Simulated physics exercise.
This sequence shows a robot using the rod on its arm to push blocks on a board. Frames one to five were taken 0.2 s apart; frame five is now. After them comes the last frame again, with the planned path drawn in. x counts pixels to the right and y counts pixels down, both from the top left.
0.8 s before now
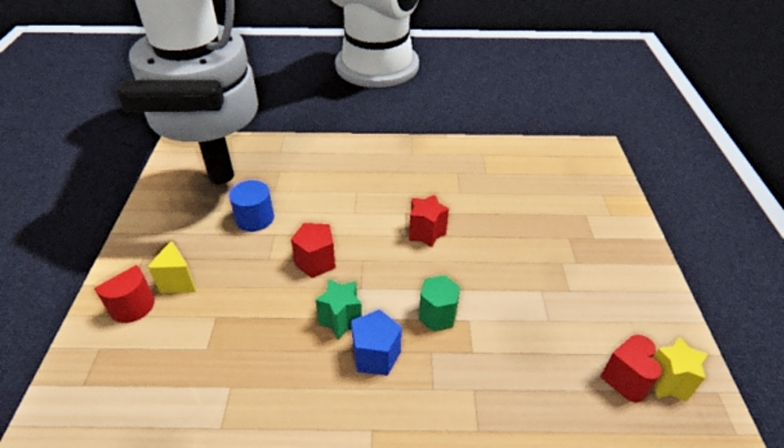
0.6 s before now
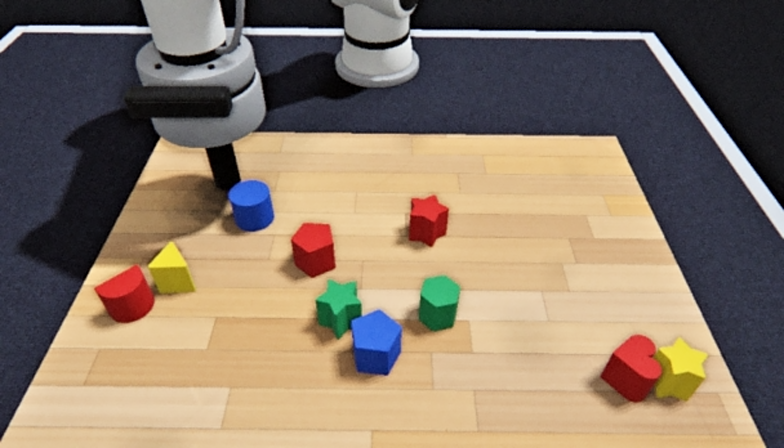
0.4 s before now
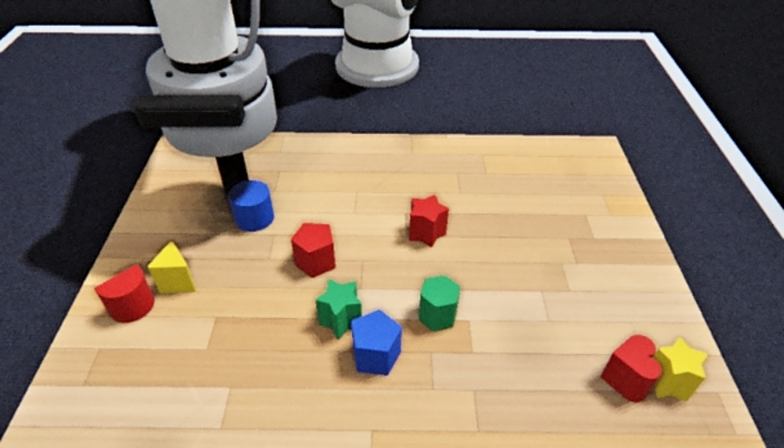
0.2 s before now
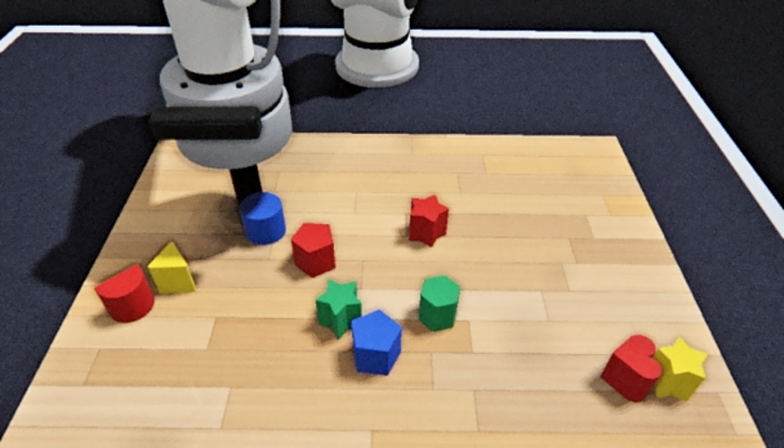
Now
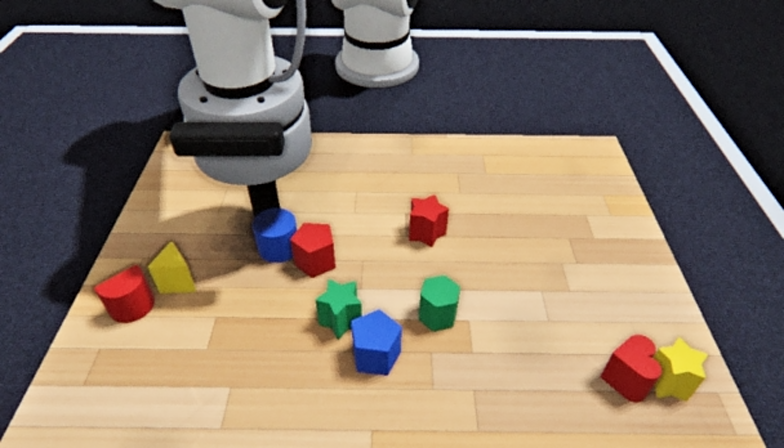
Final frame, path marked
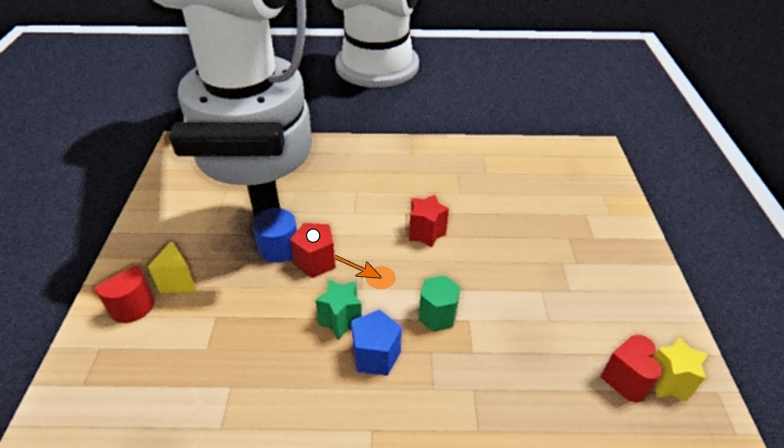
A white and grey robot arm with a black rod works at the upper left of a light wooden board on a dark floor, seen from a fixed, raised view. Red, blue, green and yellow blocks lie scattered across it, with a red heart and yellow star at lower right. The rod edges right and down to the blue disc, then pushes it a short way towards the red pentagon.
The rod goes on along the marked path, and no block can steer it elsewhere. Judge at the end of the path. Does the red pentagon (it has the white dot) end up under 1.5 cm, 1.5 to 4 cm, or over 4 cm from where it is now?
Above 4 cm.
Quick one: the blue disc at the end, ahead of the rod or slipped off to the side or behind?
It is no longer ahead.
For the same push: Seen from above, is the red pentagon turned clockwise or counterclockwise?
From above, it looks like the red pentagon goes clockwise.
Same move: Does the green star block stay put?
My answer is yes.
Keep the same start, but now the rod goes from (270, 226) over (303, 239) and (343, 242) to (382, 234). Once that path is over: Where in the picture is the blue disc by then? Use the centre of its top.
The middle of the upper face of the blue disc will lie at about (281, 237) in the picture.
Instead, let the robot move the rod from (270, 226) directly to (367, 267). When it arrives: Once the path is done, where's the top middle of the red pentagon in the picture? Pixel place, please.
Top centre: (331, 257).
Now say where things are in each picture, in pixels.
The first picture shows tip of the rod at (222, 177), middles of tops, blue disc at (249, 192), red pentagon at (313, 236), green star block at (339, 295).
The second picture shows rod at (228, 182), nothing pushed.
The third picture shows rod at (238, 190), nothing pushed.
The fourth picture shows rod at (251, 201), blue disc at (261, 205).
The fifth picture shows rod at (268, 215), blue disc at (274, 222), red pentagon at (313, 236), green star block at (339, 295).
The line goes in a line from (270, 226) to (381, 278); the dot is on the red pentagon.
What follows on the original path. One third of the way, rod at (303, 232); blue disc at (281, 240); red pentagon at (322, 241), turned 25° anticlockwise.
Two thirds of the way, rod at (341, 250); blue disc at (281, 240); red pentagon at (336, 259).
At the end, rod at (381, 267); blue disc at (281, 240); red pentagon at (338, 264), turned 20° clockwise; green star block unmoved.
